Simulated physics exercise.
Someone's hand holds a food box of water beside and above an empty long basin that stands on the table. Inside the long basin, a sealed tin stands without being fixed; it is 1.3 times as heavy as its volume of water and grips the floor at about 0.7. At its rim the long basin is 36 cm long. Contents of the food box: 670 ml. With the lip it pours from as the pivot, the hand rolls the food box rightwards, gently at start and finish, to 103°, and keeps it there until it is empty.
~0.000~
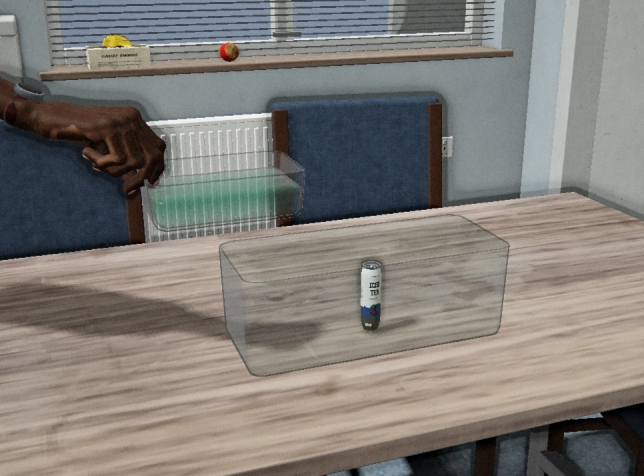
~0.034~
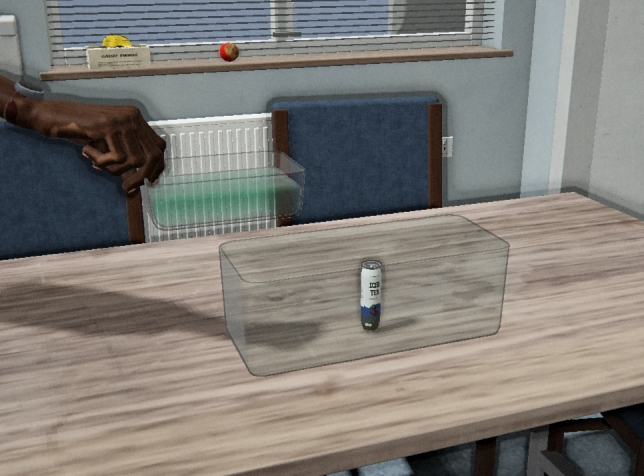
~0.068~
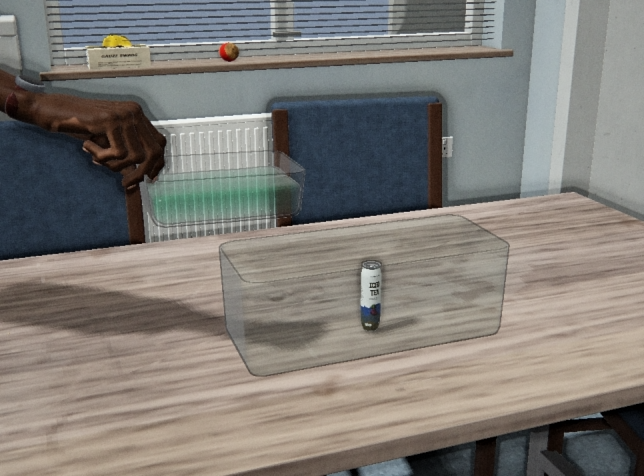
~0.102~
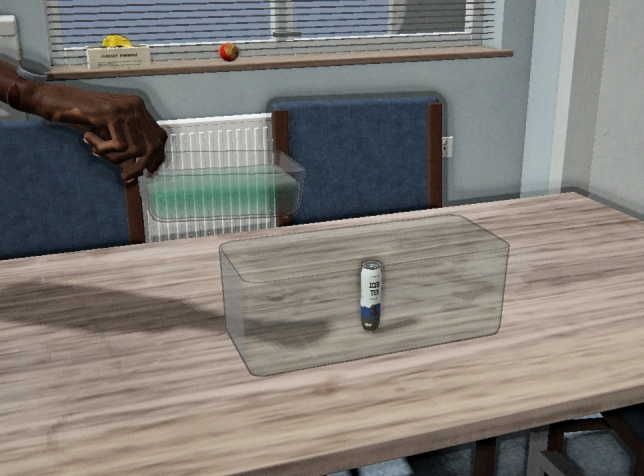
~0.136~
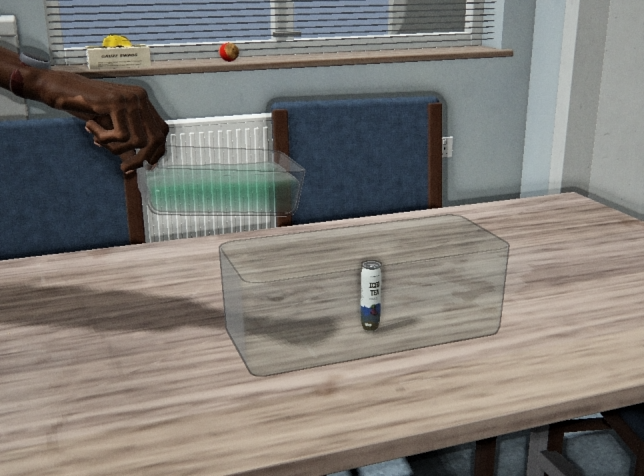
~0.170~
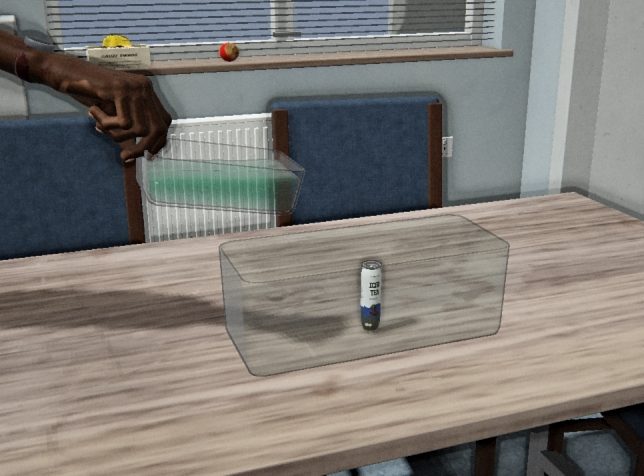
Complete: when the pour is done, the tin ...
... remains on its base.
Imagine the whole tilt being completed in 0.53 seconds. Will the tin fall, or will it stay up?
Then it holds its balance.
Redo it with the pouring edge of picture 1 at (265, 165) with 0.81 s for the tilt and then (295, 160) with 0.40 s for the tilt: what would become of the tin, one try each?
In the first try it comes down; in the second it remains standing.
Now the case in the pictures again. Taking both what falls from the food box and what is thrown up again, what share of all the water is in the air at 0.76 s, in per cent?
Estimate: Around 7 per cent.
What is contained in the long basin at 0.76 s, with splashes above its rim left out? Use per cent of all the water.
86 per cent or thereabouts.
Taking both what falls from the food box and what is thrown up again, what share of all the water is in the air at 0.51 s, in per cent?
Close to 58 per cent, I'd say.
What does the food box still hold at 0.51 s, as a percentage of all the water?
I reckon about 38 in a hundred is still held.
By 0.51 s the tilt is 72° and 37 per cent is still to pour; the tin stands where it began.
By 0.76 s the tilt is 102° and 1 per cent is still to pour; the tin stands where it began.
By 1.02 s the tilt is 103° and 0 per cent is still to pour; the tin stands where it began.
By 1.31 s the tilt is 103° and 0 per cent is still to pour; the tin stands where it began.
At rest the tin stands where it began.
